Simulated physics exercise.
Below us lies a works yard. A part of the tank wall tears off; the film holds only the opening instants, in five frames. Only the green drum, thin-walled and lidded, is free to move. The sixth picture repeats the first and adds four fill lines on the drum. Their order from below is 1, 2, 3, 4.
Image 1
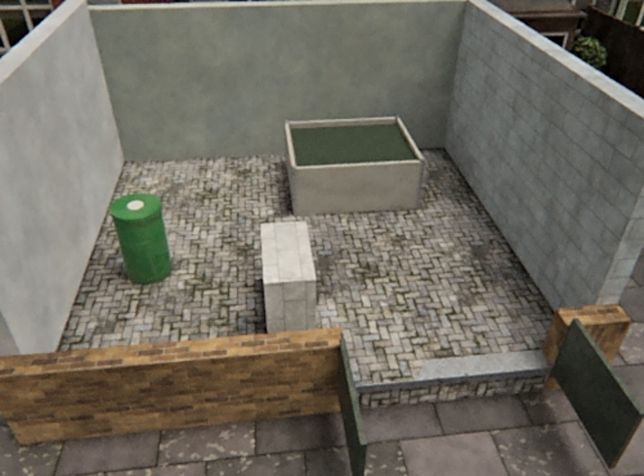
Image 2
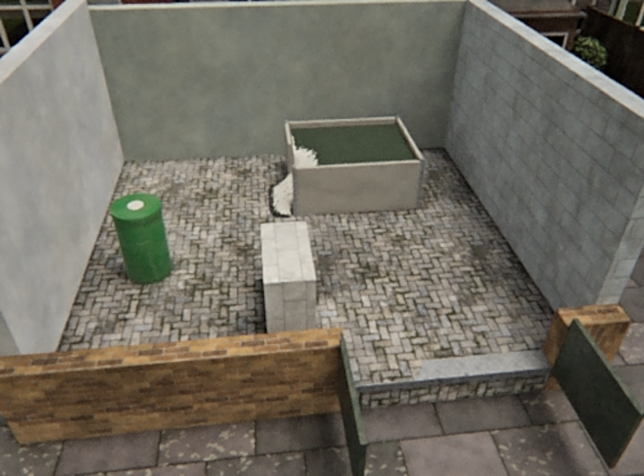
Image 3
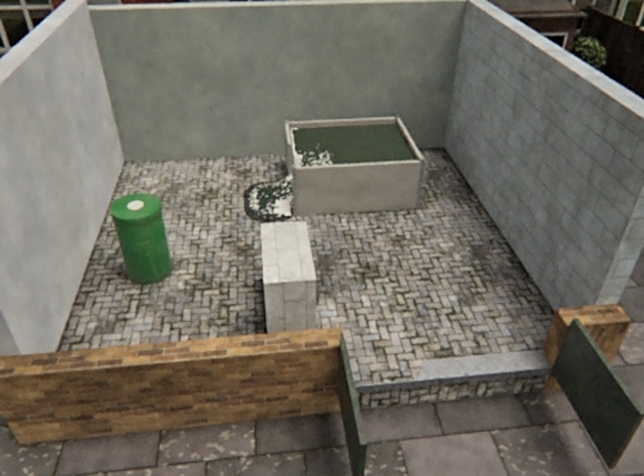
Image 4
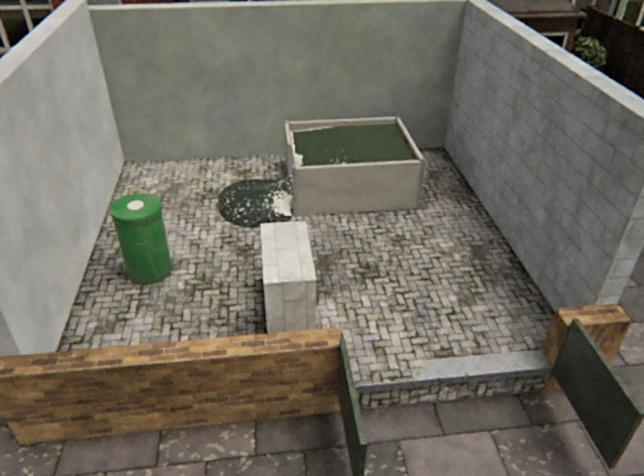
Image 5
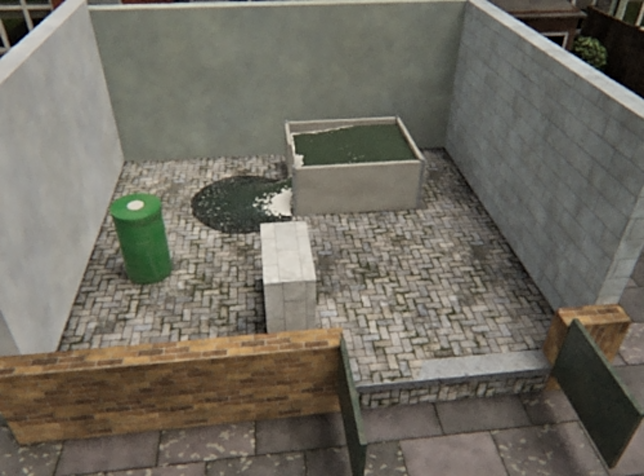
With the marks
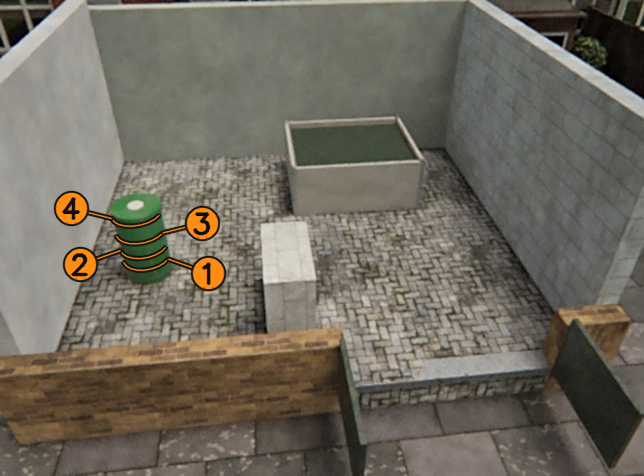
Dark green water broke out of the left side of a full tank in a walled yard, foaming white as it spread in a widening puddle across the paving, while the green drum stayed still.
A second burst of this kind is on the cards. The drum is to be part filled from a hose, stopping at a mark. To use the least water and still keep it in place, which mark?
Line 1 just does it.
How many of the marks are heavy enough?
All of the four.
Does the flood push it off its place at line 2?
No.
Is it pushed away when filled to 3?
No, that is safe.
In orange, 1 at (143, 270); 2 at (140, 258); 3 at (137, 243); 4 at (132, 226); from the bottom up 1, 2, 3, 4.
If 1 is chosen, it does not move.
If 2 is chosen, it does not move.
If 3 is chosen, it does not move.
If 4 is chosen, it does not move.
